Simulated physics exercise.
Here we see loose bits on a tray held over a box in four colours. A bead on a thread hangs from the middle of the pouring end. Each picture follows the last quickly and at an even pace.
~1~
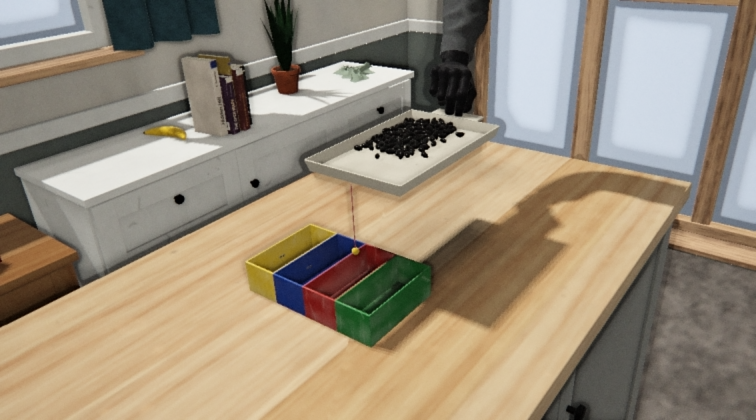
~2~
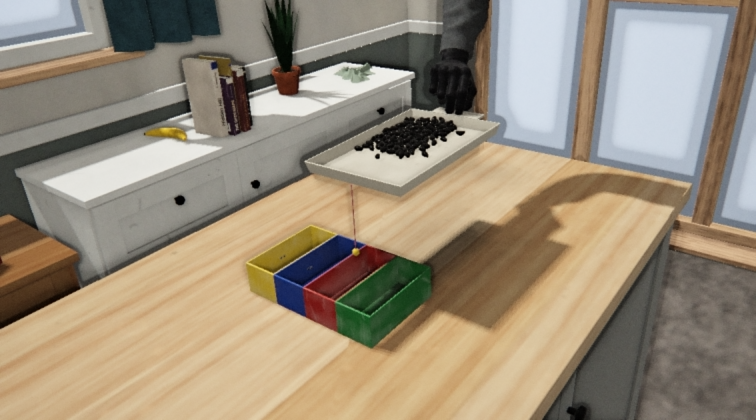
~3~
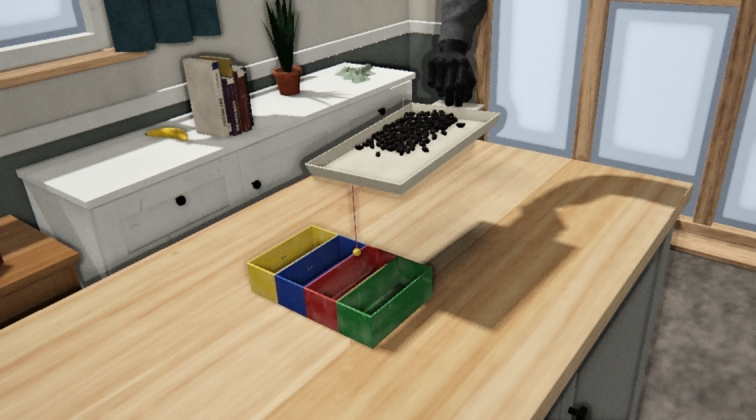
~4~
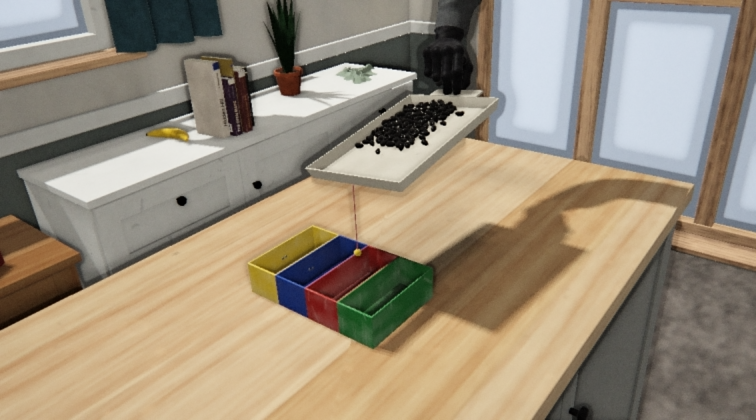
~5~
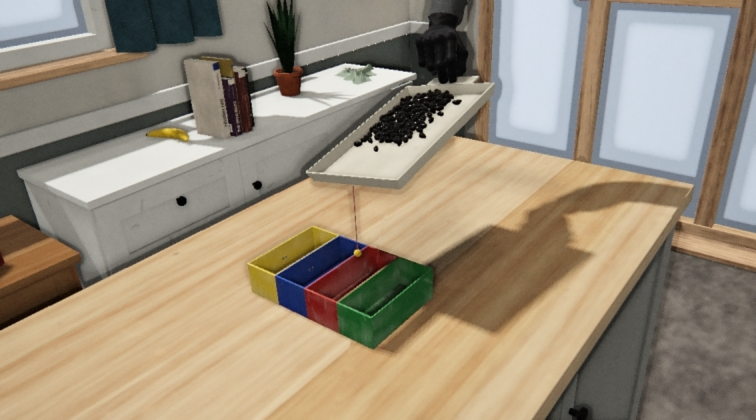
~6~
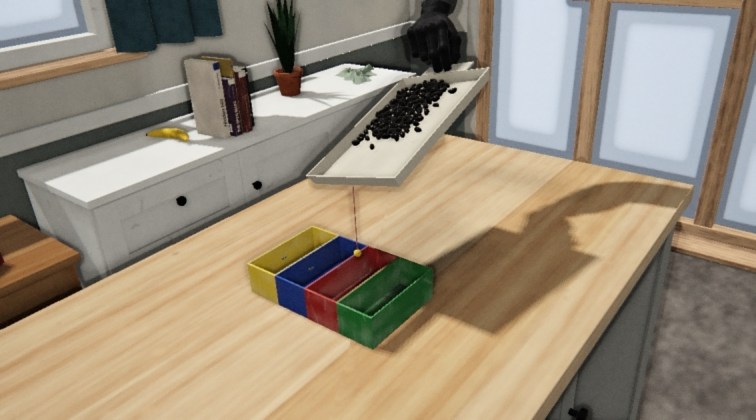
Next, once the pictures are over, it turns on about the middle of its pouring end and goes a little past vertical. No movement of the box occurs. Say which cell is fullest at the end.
The yellow cell is fullest at the end.
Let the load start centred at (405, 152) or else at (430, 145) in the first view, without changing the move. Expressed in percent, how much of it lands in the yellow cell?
Near 50 and 50 percent respectively.
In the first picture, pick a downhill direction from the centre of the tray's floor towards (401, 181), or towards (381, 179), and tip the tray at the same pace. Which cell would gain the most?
Try 1 - that green cell; try 2 - green.
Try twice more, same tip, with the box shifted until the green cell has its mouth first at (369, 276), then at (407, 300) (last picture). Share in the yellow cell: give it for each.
Trial 1: 20 percent; trial 2: 60 percent.
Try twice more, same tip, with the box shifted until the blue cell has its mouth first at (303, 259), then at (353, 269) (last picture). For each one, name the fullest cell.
In order of the tries: The blue one and that yellow cell.
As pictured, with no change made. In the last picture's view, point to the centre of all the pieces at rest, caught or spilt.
(300, 279).
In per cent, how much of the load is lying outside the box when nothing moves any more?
0 per cent.
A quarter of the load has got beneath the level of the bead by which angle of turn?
The tilt then is about 80°.
Soon, tray tipped steeply; most on the tray; a stray few in the yellow cell; a stray few in the blue cell; about a quarter falling or outside the box.
A while on, tray tipped past a quarter turn; a stray few on the tray; about two thirds in the yellow cell; about a third in the blue cell; a stray few falling or outside the box.
Towards the end, tray tipped past a quarter turn; about two thirds in the yellow cell; about a third in the blue cell; a stray few falling or outside the box.
Finally, tray tipped past a quarter turn; about two thirds in the yellow cell; about a third in the blue cell; none in the green cell; none in the red cell; a stray few outside the box.
